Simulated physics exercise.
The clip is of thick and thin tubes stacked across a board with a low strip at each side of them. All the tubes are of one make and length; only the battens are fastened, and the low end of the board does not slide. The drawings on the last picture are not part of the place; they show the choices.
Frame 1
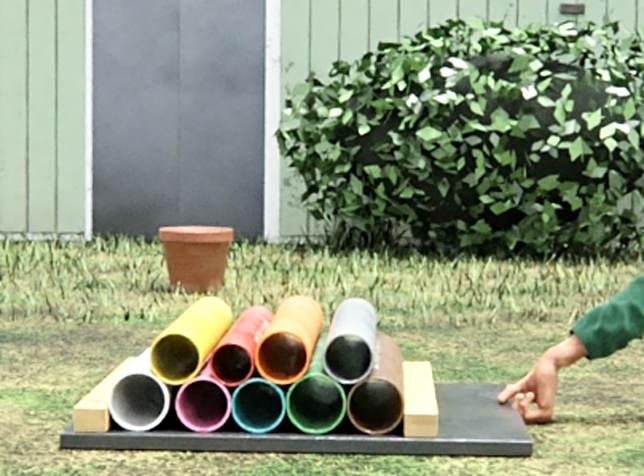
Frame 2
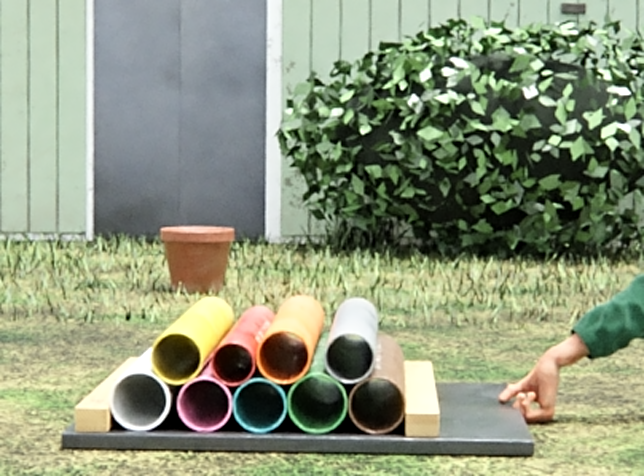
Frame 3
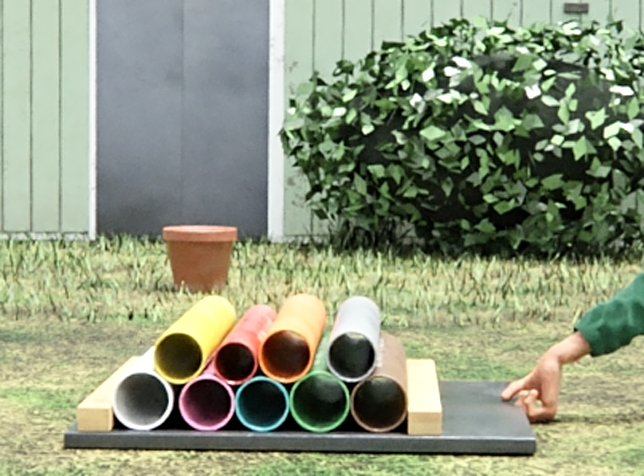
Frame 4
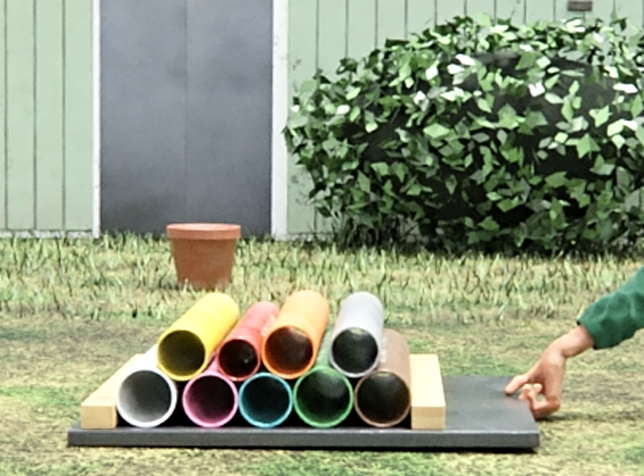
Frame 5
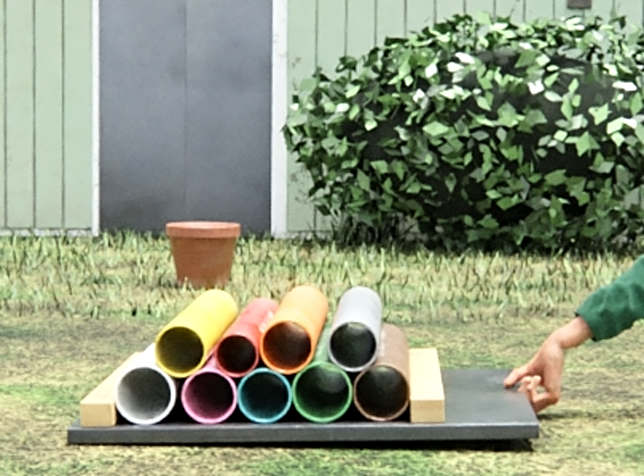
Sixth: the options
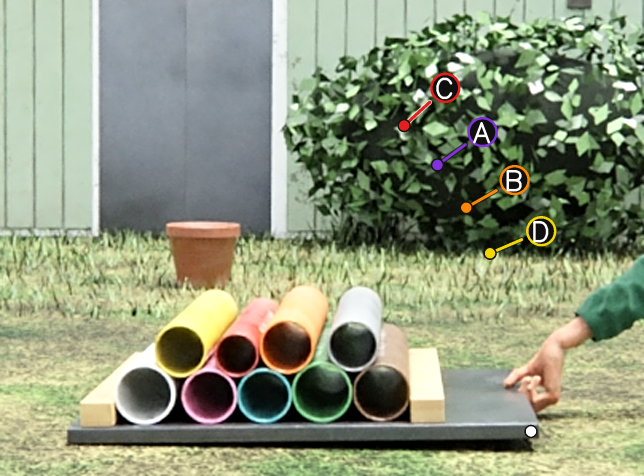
Colourful tubes stacked between two wooden strips on a dark board, staying in place as a hand slightly raises its right end.
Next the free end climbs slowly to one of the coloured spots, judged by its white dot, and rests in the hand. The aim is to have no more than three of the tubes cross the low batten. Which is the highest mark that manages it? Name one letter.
The answer is mark B.
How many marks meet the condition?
Two of the four.
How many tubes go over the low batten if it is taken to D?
With D, none.
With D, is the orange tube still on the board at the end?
The orange tube: Yes.
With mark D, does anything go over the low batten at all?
No.
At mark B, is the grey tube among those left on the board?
Yes.
On the copy, A at (437, 165); B at (466, 208); C at (404, 125); D at (490, 253); the white dot at (531, 432).
On B. First, board at 17°.
Then, board at 30°.
Finally, board at 30°, none over the low batten.
By contrast, A four over the low batten (grey, red, yellow, orange); C four over the low batten (grey, red, yellow, orange); D none over the low batten.
